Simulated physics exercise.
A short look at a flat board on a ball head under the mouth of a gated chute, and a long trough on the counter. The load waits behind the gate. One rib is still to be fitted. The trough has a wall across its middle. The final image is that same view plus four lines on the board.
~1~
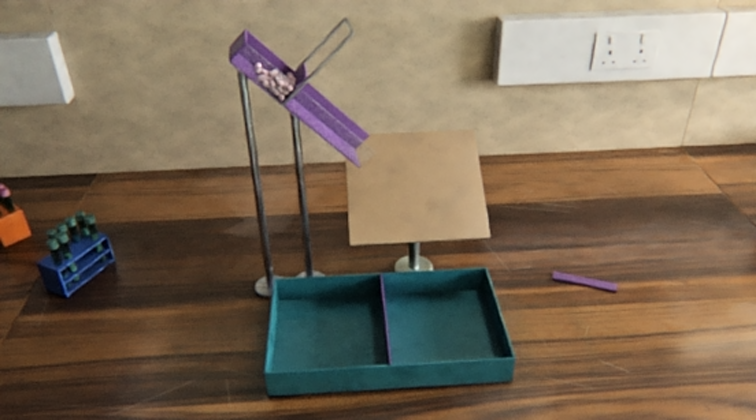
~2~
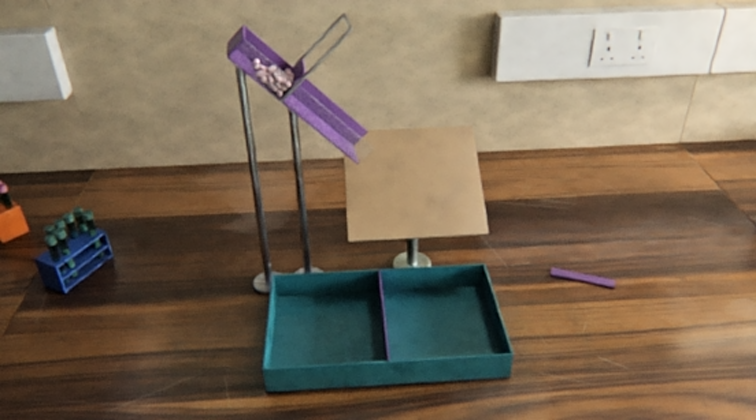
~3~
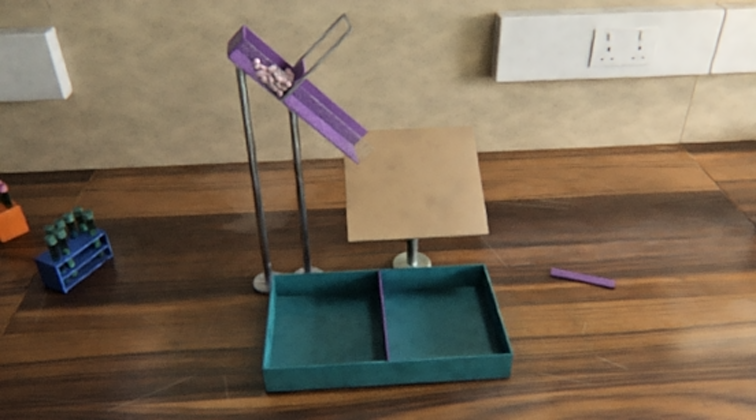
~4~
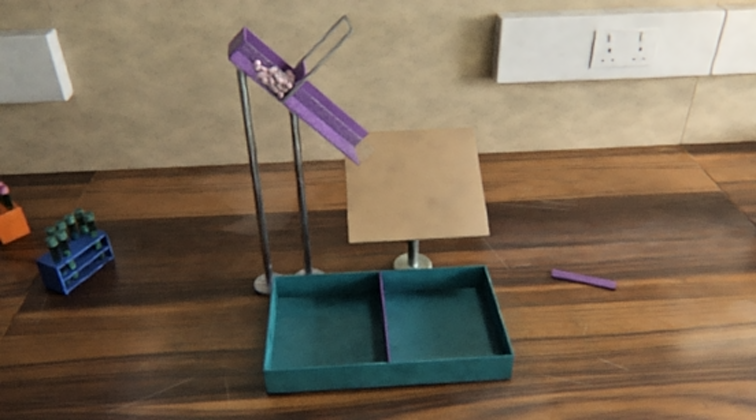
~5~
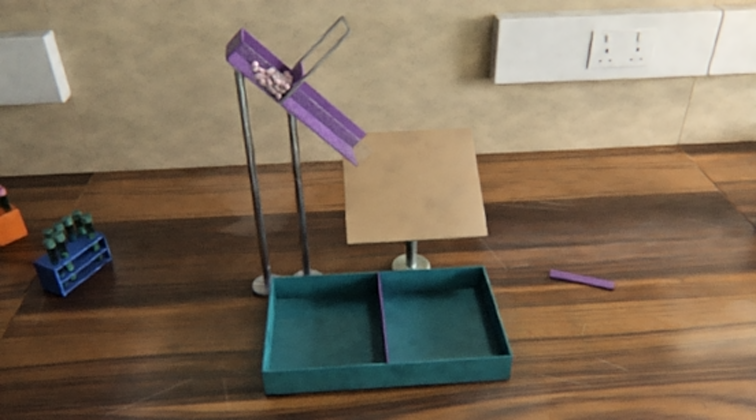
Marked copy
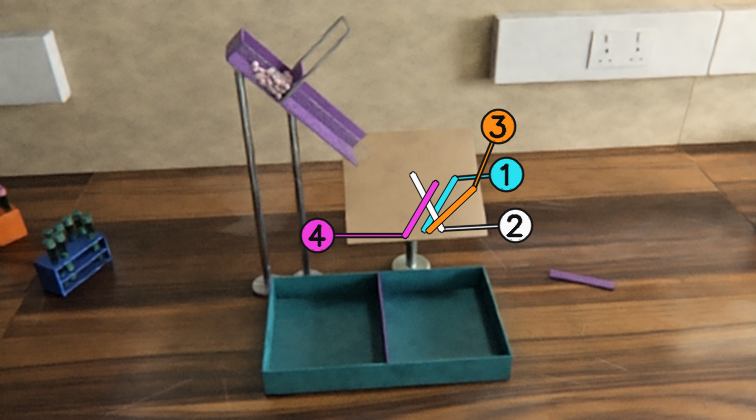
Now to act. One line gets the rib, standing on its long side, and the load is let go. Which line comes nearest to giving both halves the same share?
The answer is line 4.
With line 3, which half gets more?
The right half.
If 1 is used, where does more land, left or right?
Right.
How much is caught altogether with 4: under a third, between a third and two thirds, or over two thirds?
Over two thirds.
On the marked copy, line 1 from (455, 178) to (424, 229); line 2 from (413, 174) to (441, 229); line 3 from (473, 188) to (429, 230); line 4 from (435, 183) to (405, 235).
With 1, of what is caught, about a tenth in the left half, almost all in the right.
With 2, of what is caught, about a tenth in the left half, almost all in the right.
With 3, of what is caught, about a tenth in the left half, almost all in the right.
With 4, of what is caught, roughly half in the left half, roughly half in the right.
